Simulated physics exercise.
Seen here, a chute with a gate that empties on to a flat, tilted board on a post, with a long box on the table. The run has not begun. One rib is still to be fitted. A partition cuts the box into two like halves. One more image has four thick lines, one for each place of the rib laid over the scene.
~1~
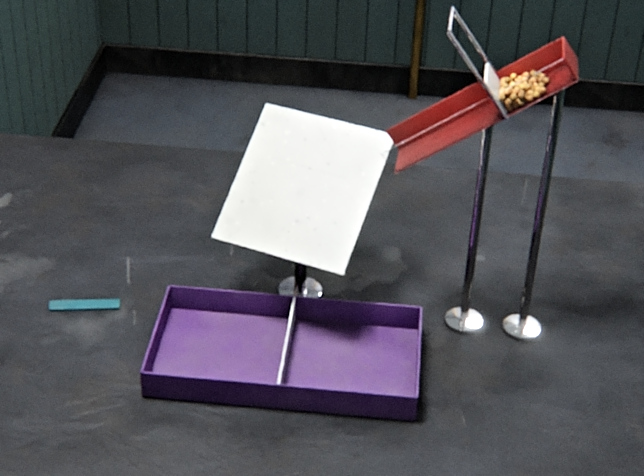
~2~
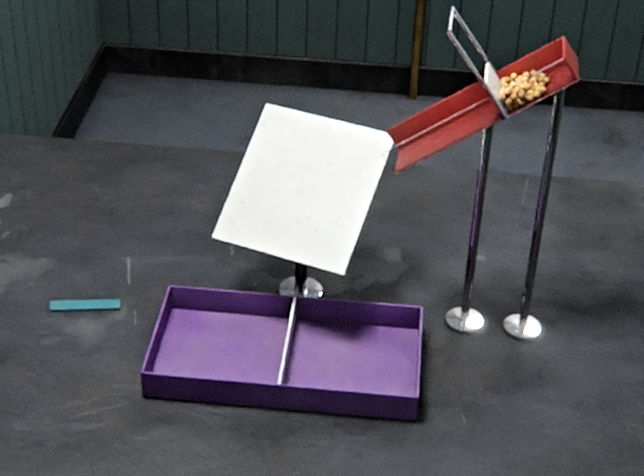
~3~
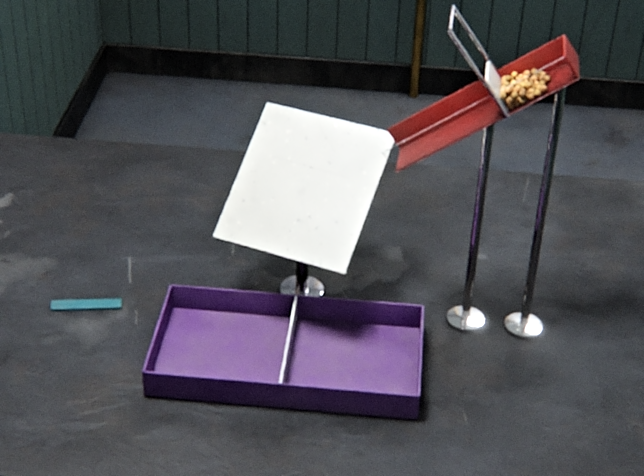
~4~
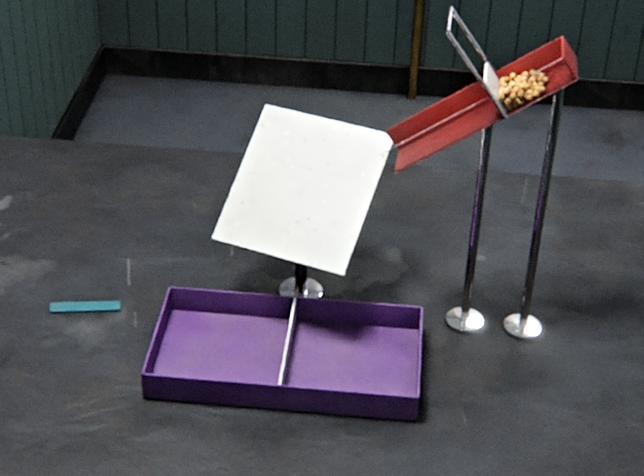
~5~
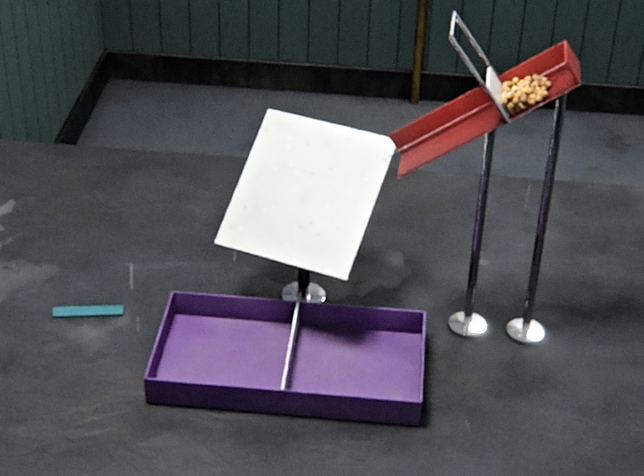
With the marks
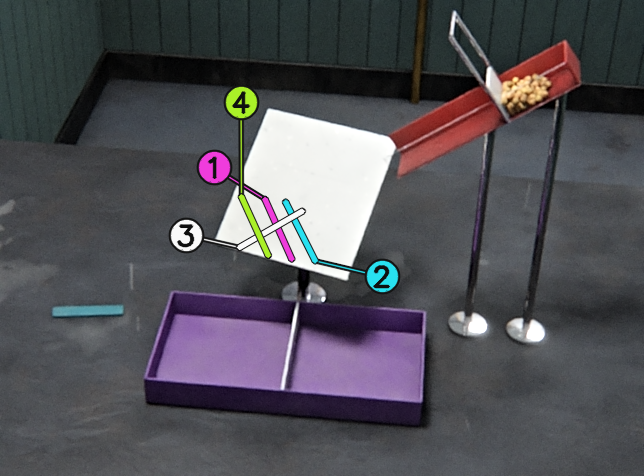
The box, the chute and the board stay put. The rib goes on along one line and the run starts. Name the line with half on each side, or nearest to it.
I would pick line 1.
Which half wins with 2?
The right half.
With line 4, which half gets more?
Left.
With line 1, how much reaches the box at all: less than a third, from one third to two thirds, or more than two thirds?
Line 1 gives more than two thirds.
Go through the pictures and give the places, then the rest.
Load behind the gate at (517, 90), round wooden beads; lip of the chute at (397, 162), sloping fairly steeply, in the first frame.
Middle of the board at (304, 186), tilted fairly steeply; middle of its low edge at (276, 256); of its high edge at (330, 119), in the second frame.
Front corners of the box at (143, 372) and (419, 396); front end of its middle wall at (280, 384); gate still shut at (490, 76), in the third frame.
Middle of the load at (517, 90); lip at (397, 162), in the fourth frame.
Middle of the load at (520, 94); lip at (400, 167), in the fifth frame.
On the marked copy, line 1 from (265, 199) to (291, 259); line 2 from (285, 202) to (315, 260); line 3 from (302, 211) to (239, 247); line 4 from (241, 196) to (268, 255).
With 1, of what is caught, about half in the left half, about half in the right.
With 2, of what is caught, a small part in the left half, nearly all in the right.
With 3, of what is caught, all in the left half, none in the right.
With 4, of what is caught, nearly all in the left half, a small part in the right.
